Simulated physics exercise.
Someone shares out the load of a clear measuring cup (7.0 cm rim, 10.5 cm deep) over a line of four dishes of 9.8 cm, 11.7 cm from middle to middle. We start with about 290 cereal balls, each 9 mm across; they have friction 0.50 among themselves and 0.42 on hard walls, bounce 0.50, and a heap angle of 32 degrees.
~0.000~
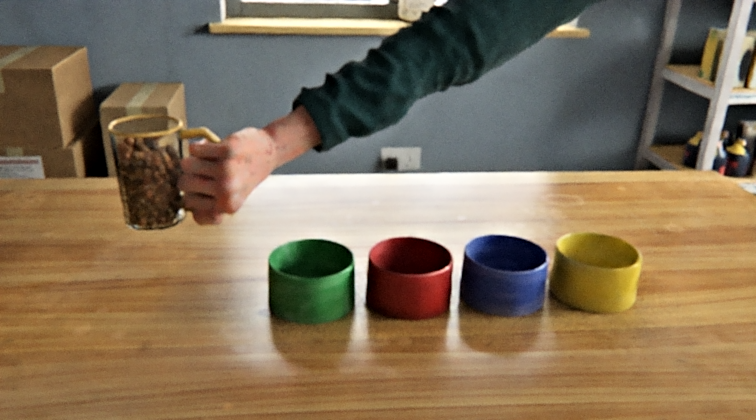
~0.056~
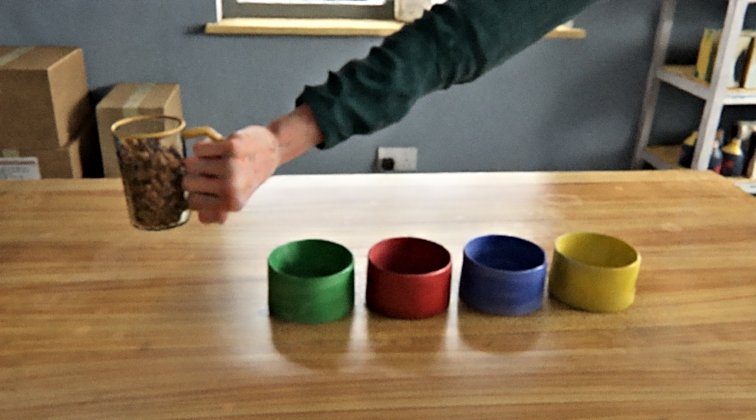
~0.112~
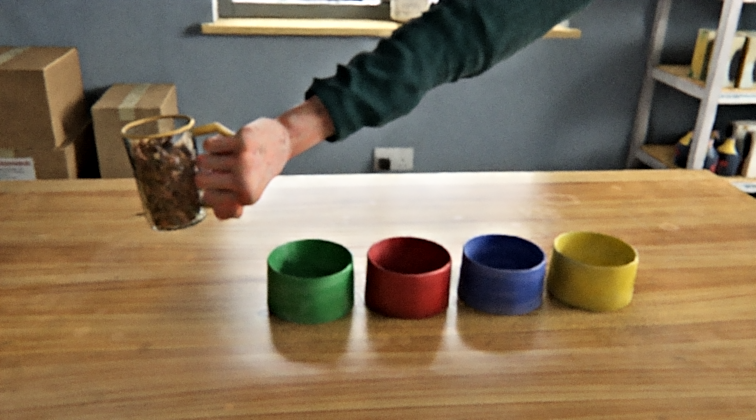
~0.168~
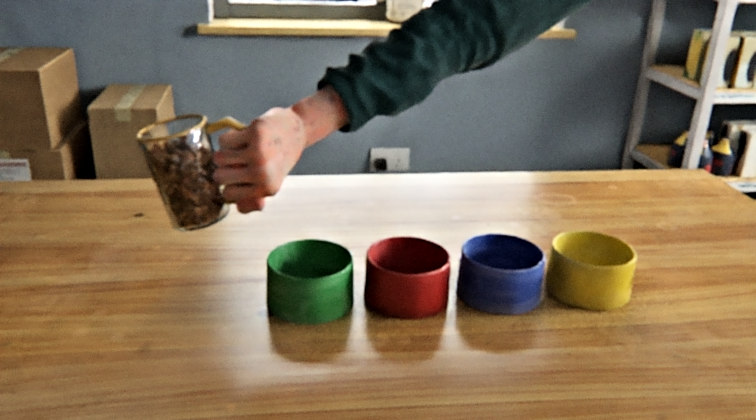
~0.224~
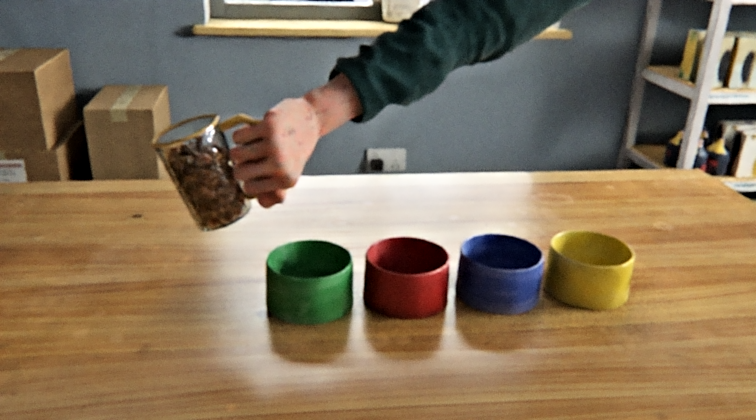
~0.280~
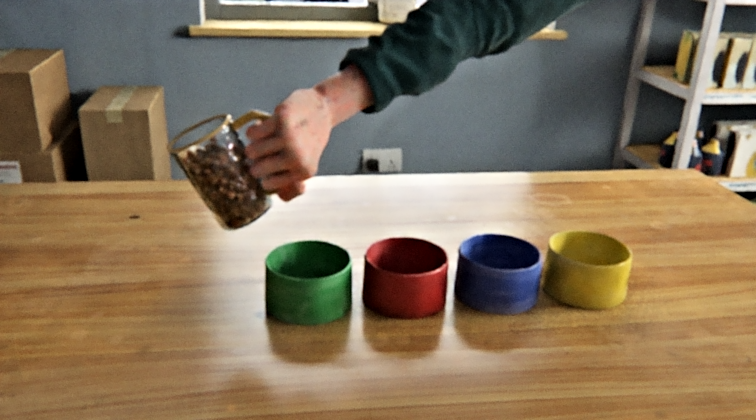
In this clip, a hand in a dark green sleeve holds a clear measuring cup of small brown pieces above a wooden table, moving it rightward and gradually tilting it beside a row of green, red, blue and yellow dishes.
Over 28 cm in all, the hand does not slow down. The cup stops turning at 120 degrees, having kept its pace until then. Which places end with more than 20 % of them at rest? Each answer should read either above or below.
Red - below, blue - below, green - above, yellow - below, counter - above.
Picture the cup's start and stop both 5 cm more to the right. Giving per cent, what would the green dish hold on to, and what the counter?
Green: 0, counter: 0.
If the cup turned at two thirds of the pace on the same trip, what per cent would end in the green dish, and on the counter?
The green dish would get 60 and the counter 40.
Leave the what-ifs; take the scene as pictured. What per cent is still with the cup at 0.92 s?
Around 100 percent.
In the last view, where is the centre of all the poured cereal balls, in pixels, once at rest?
Est. centre at rest: (327, 292) px.
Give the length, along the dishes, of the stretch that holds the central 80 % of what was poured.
9 cm.
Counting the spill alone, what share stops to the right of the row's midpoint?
0 percent.
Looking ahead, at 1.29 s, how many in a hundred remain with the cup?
I'd say close to 35 per cent.
After 0.66 s, tilt 71 degrees; cup holds 100 %.
After 0.92 s, tilt 102 degrees; cup holds 100 %.
After 1.29 s, tilt 120 degrees; cup holds 35 %, red 5 %, green 30 %.
In the end, at 2.3 s, red 5 %, blue 0 %, green 60 %, yellow 0 %, counter 40 %.
